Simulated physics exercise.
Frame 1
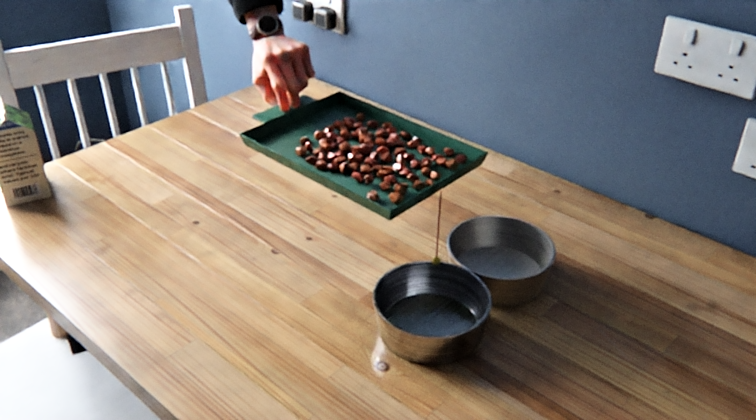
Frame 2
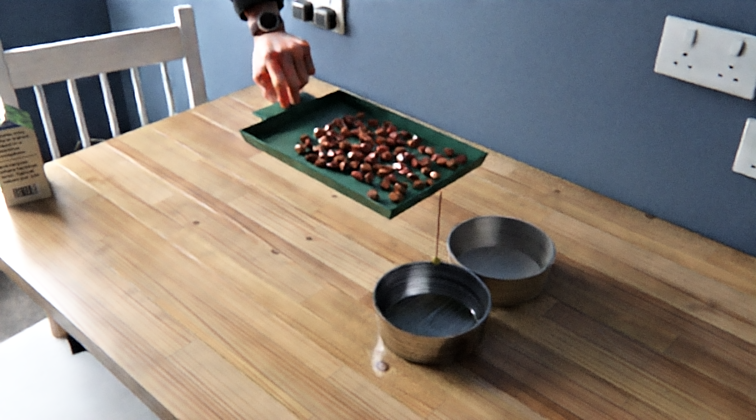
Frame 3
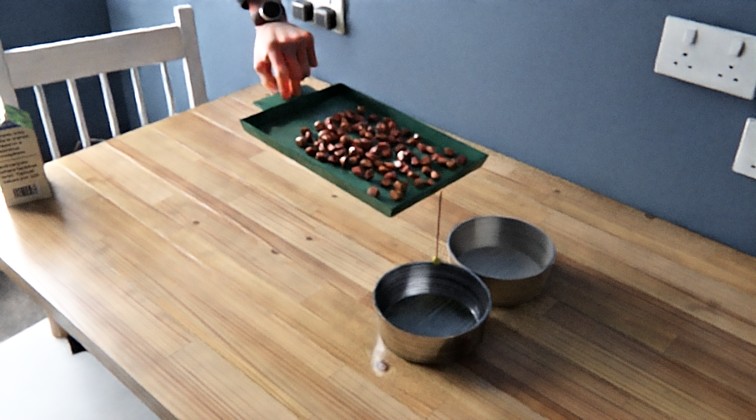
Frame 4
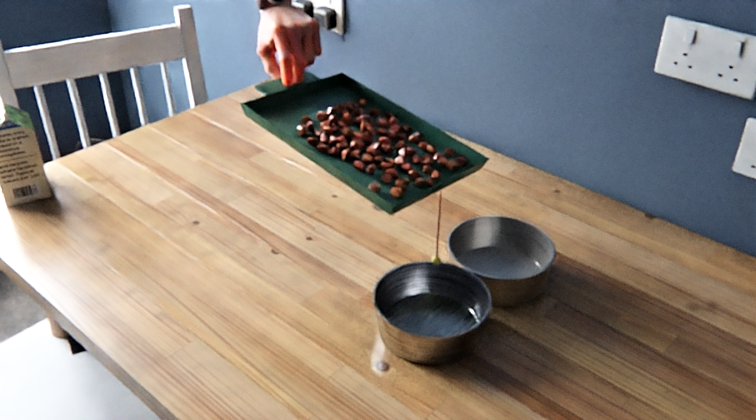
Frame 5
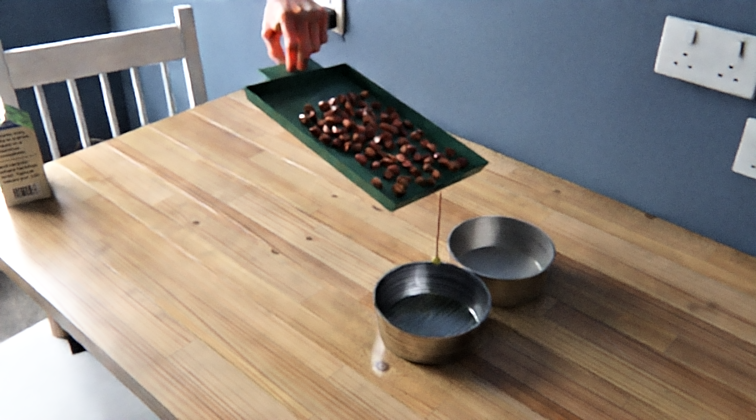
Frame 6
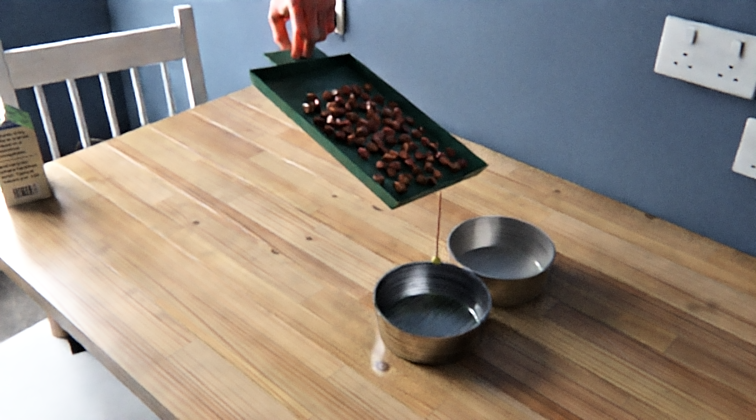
A hand holds a shallow green tray of small reddish-brown pieces level above two round metal dishes on a wooden table, a bead hanging by a thread from its near end. The hand then raises the far end, tilting the tray steadily toward its lower right corner while the dishes stay still.
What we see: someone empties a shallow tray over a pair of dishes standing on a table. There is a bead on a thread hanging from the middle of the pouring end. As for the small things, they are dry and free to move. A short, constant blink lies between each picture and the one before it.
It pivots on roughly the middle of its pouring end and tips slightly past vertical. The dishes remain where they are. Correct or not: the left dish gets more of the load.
Not correct; the right dish gets more.
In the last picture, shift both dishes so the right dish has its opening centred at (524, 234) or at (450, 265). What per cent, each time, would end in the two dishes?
Try 1: Some 80 %; try 2: Some 60 %.
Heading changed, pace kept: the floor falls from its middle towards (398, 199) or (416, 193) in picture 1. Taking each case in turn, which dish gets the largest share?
Try 1: The left-side dish; try 2: The left-side dish.
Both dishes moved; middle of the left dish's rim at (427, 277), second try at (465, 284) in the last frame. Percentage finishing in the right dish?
First position: Some 70 %; second position: Some 40 %.
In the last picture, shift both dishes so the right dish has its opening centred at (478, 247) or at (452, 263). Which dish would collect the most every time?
Case one: The dish at right. Case two: The dish at right.
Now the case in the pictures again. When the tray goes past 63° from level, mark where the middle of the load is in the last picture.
Load centre: Approx. (453, 156).
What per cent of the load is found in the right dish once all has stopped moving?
My estimate is some 100 %.
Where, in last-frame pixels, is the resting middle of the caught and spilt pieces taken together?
Close to (494, 270) in the last picture.
Shortly afterwards, tray tipped steeply; all but a few on the tray; only a few in the air.
Next, tray tipped right over; near a quarter on the tray; only a few in the left dish; near two thirds in the right dish; only a few outside both; near a quarter in the air.
Some moments later, tray tipped past a quarter turn; only a few in the left dish; all but a few in the right dish; only a few outside both.
In the end, tray tipped past a quarter turn; only a few in the left dish; all but a few in the right dish; only a few outside both.
